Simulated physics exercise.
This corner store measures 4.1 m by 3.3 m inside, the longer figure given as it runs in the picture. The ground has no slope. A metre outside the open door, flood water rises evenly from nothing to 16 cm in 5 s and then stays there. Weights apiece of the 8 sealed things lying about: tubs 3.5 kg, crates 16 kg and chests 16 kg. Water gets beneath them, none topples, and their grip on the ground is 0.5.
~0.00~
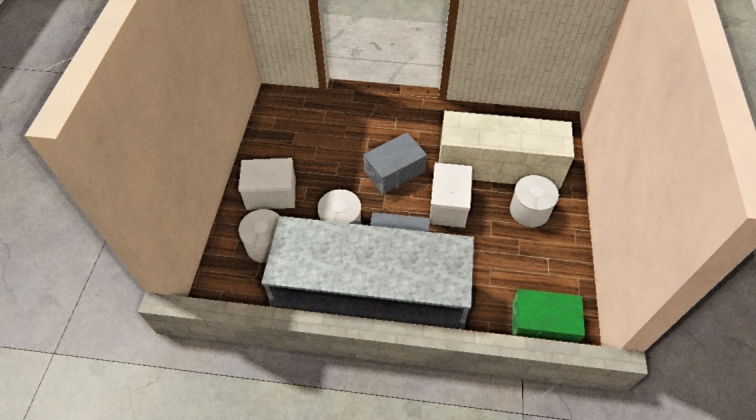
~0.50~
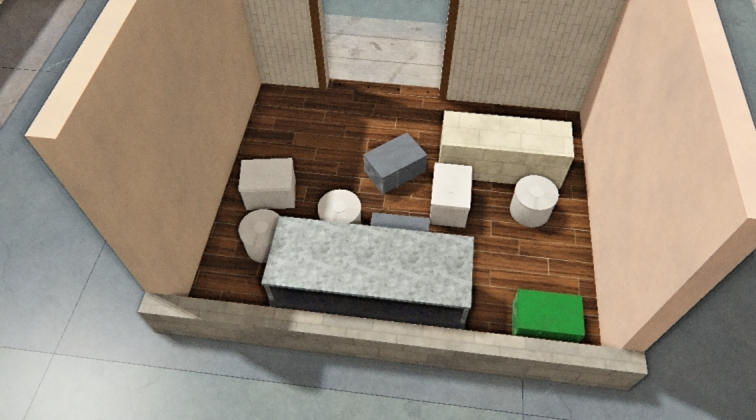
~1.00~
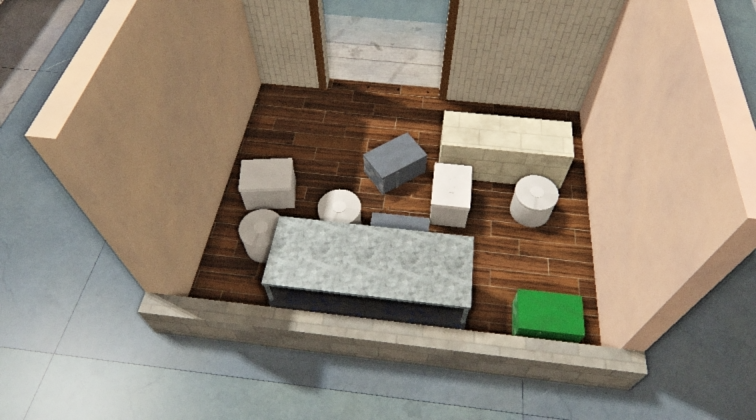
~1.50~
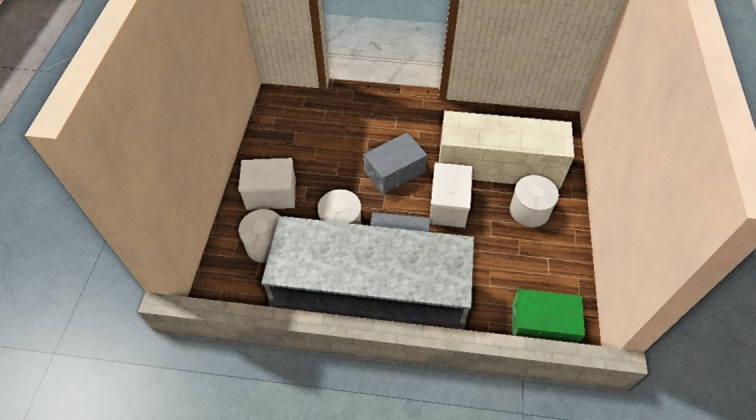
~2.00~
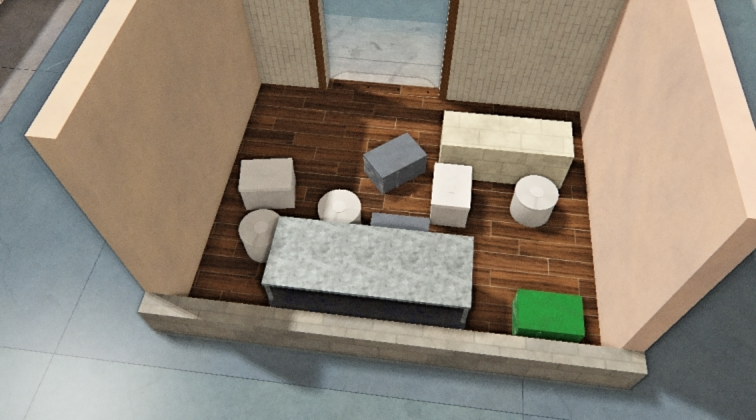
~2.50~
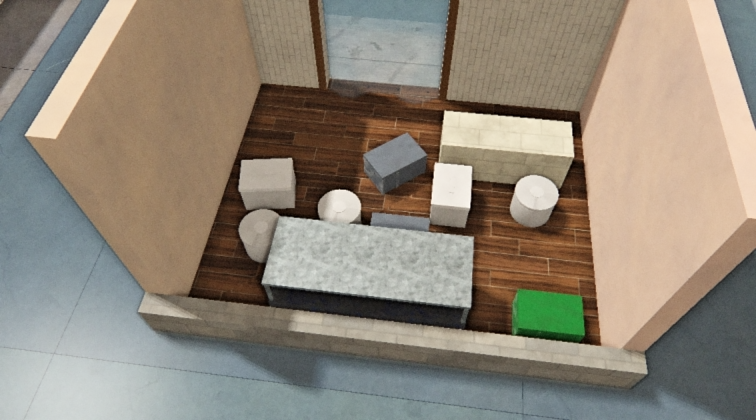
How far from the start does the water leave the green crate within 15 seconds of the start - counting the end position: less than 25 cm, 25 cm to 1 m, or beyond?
The green crate is nudged along.
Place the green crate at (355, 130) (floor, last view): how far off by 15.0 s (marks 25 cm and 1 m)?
It moves a short way.
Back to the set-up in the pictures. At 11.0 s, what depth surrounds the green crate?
Roughly 7 cm.
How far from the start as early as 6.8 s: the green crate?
About 0 cm.
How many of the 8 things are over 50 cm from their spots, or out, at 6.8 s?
1 of them.
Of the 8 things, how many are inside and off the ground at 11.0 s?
At that moment 7.
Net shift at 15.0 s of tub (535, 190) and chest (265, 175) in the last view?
In that order: 40 cm, 60 cm.
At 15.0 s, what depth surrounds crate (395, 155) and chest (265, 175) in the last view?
About 12 and 12 cm.
After 3.5 s the green crate is near (551, 312), 0.0 m from its start, aground; 0 afloat.
After 6.8 s the green crate is near (551, 312), 0.0 m from its start, aground; 3 afloat.
After 11.0 s the green crate is near (549, 309), 0.0 m from its start, afloat; 7 afloat.
After 15.0 s the green crate is near (509, 273), 0.5 m from its start, afloat; 8 afloat.
